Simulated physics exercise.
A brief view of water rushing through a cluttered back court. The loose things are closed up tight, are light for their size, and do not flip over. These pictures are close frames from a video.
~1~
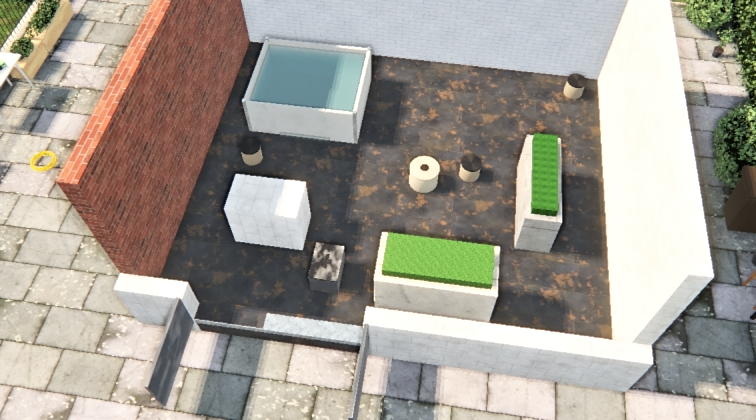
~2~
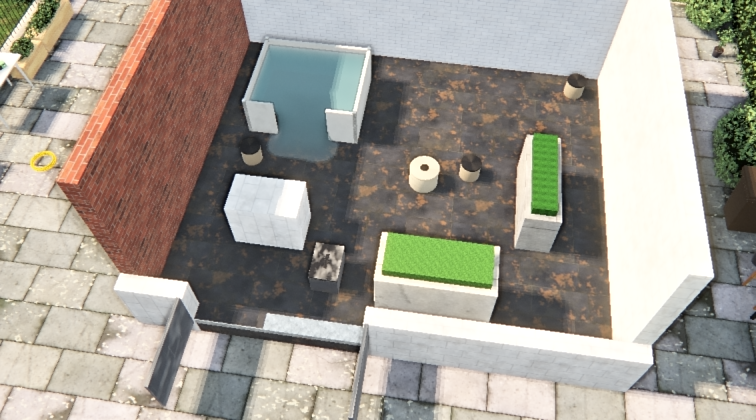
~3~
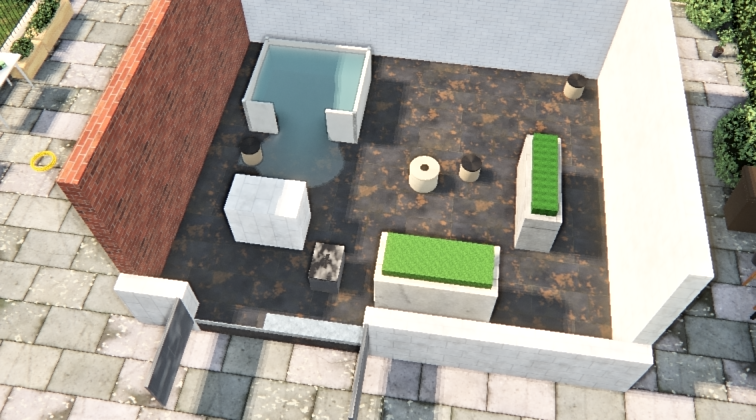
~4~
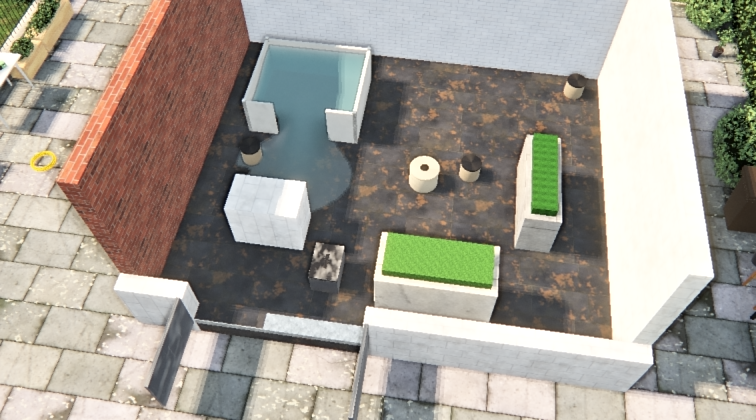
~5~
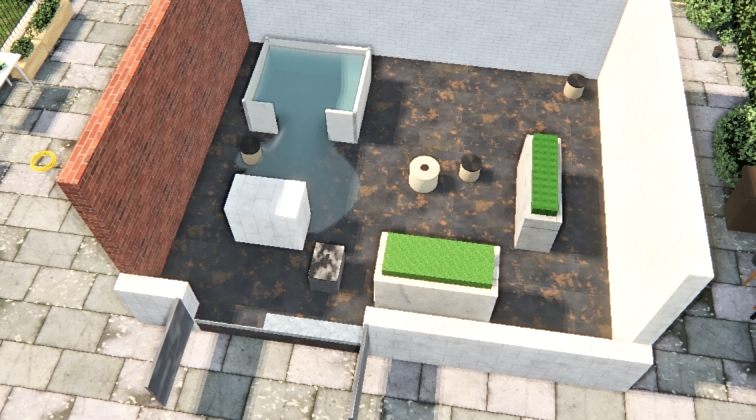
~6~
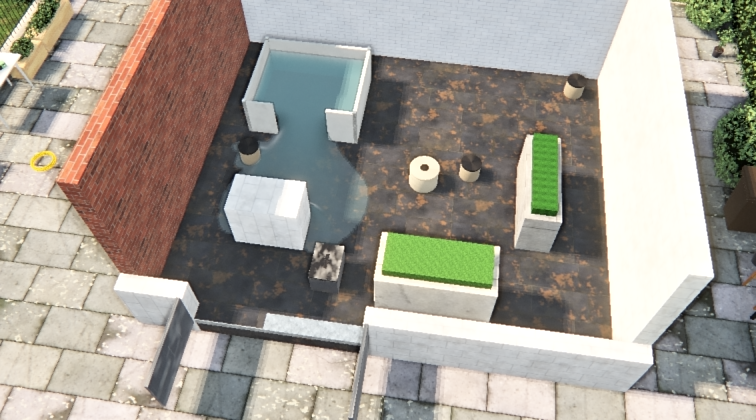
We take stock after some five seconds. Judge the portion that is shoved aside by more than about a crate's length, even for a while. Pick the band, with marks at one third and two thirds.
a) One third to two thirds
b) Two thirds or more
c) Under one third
(c) Under one third.
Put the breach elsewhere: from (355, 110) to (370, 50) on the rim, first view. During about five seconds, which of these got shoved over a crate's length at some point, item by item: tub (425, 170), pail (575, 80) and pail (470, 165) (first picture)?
Taking them one at a time, the first gets shoved clear, the second gets shoved clear and the third gets shoved clear.
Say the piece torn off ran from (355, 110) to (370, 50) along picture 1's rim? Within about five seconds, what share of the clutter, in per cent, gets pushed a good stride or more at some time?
About 60 %.
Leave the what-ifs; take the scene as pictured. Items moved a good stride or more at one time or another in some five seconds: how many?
That comes out at 0.
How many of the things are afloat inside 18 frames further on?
That would be 0.
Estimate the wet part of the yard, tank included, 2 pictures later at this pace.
25 %, give or take.
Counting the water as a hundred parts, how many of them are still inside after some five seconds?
Near 88 per cent.
A moment on, 0 of 5 are well off their spots; 0 afloat.
Next, 0 of 5 are well off their spots; 0 afloat.
Later, 0 of 5 are well off their spots; 0 afloat.
In the end, 0 of 5 are well off their spots, and 0 have been at some point; 0 afloat.
